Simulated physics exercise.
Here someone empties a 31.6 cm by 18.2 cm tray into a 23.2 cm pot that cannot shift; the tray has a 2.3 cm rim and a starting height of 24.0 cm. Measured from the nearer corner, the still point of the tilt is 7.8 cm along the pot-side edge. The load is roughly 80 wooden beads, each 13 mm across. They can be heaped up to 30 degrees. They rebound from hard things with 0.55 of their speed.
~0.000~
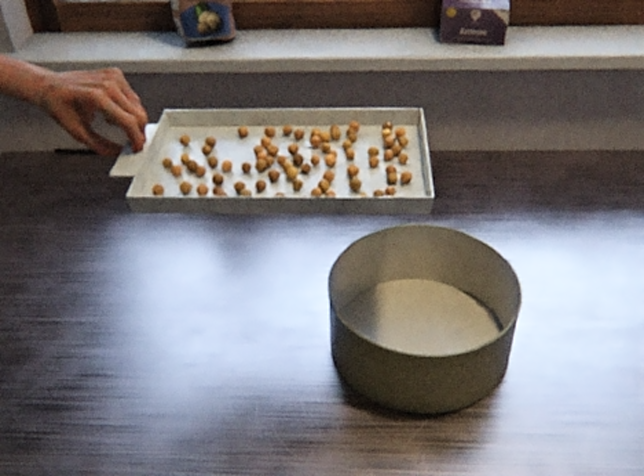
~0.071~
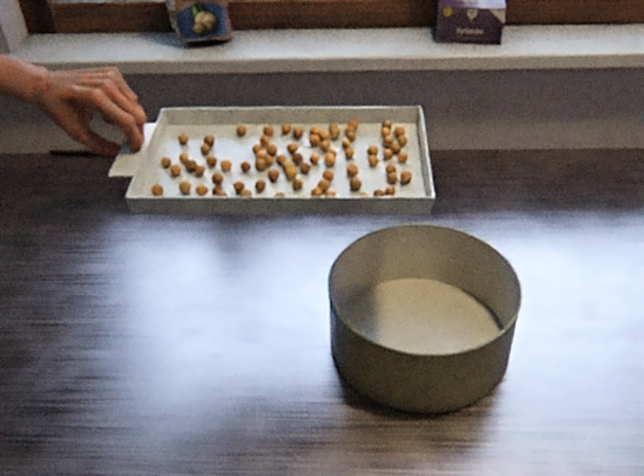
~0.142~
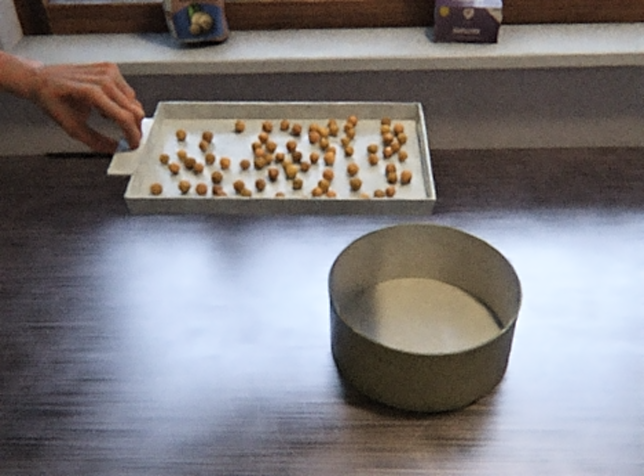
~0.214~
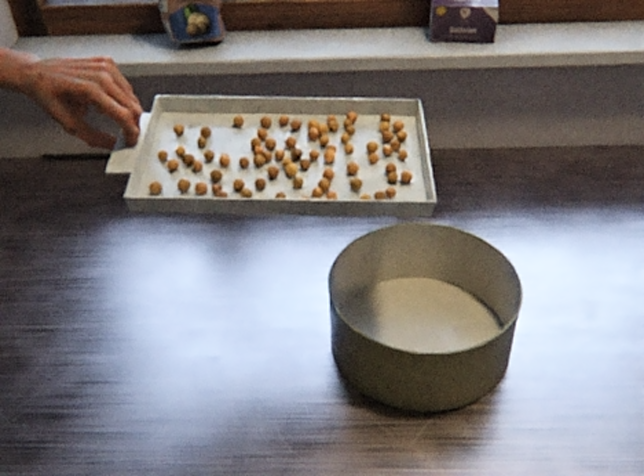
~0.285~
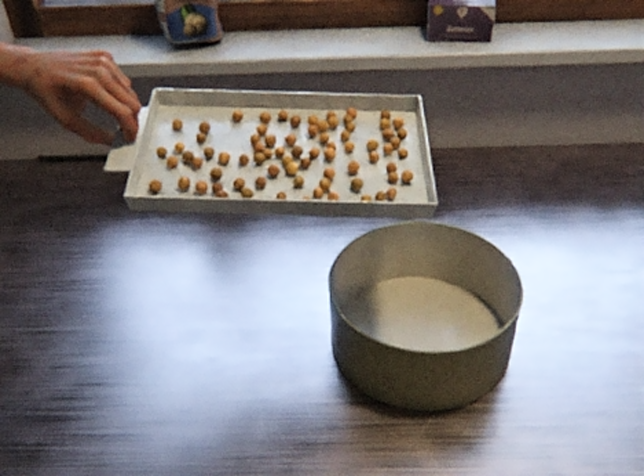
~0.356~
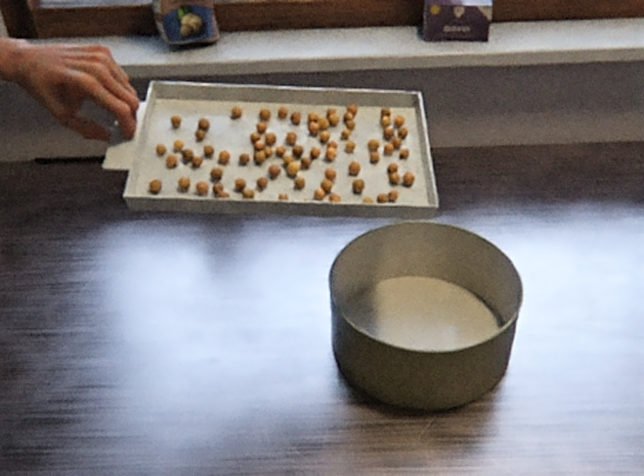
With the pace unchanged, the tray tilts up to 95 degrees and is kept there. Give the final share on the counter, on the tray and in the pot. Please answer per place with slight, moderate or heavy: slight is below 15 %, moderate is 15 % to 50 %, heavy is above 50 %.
Per place: Counter moderate, left on the tray slight, pot heavy.
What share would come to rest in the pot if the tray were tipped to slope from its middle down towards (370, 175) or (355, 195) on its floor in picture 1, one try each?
First try: About 100 percent; second try: About 95 percent.
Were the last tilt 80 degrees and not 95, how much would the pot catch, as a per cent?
Roughly 0 %.
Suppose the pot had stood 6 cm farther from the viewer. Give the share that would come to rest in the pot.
In that case some 45 per cent.
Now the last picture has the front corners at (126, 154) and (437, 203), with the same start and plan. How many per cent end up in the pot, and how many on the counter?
The pot gets 100 and the counter 0.
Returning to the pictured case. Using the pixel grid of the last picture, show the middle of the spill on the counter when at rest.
It comes to rest with its centre close to (314, 432).
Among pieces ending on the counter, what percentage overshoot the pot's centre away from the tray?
0 %.
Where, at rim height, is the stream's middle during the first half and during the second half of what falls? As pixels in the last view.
I'd mark about (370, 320) for the first half, then (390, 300) for the second.
After 1.31 s, tilt 51 degrees; the tray holds 100 %, the pot 0 %.
After 1.94 s, tilt 76 degrees; the tray holds 100 %, the pot 0 %.
After 2.62 s, tilt 95 degrees; the tray holds 45 %, the pot 15 %.
By 3.8 s all is still; counter 30 %, tray 0 %, pot 70 %.
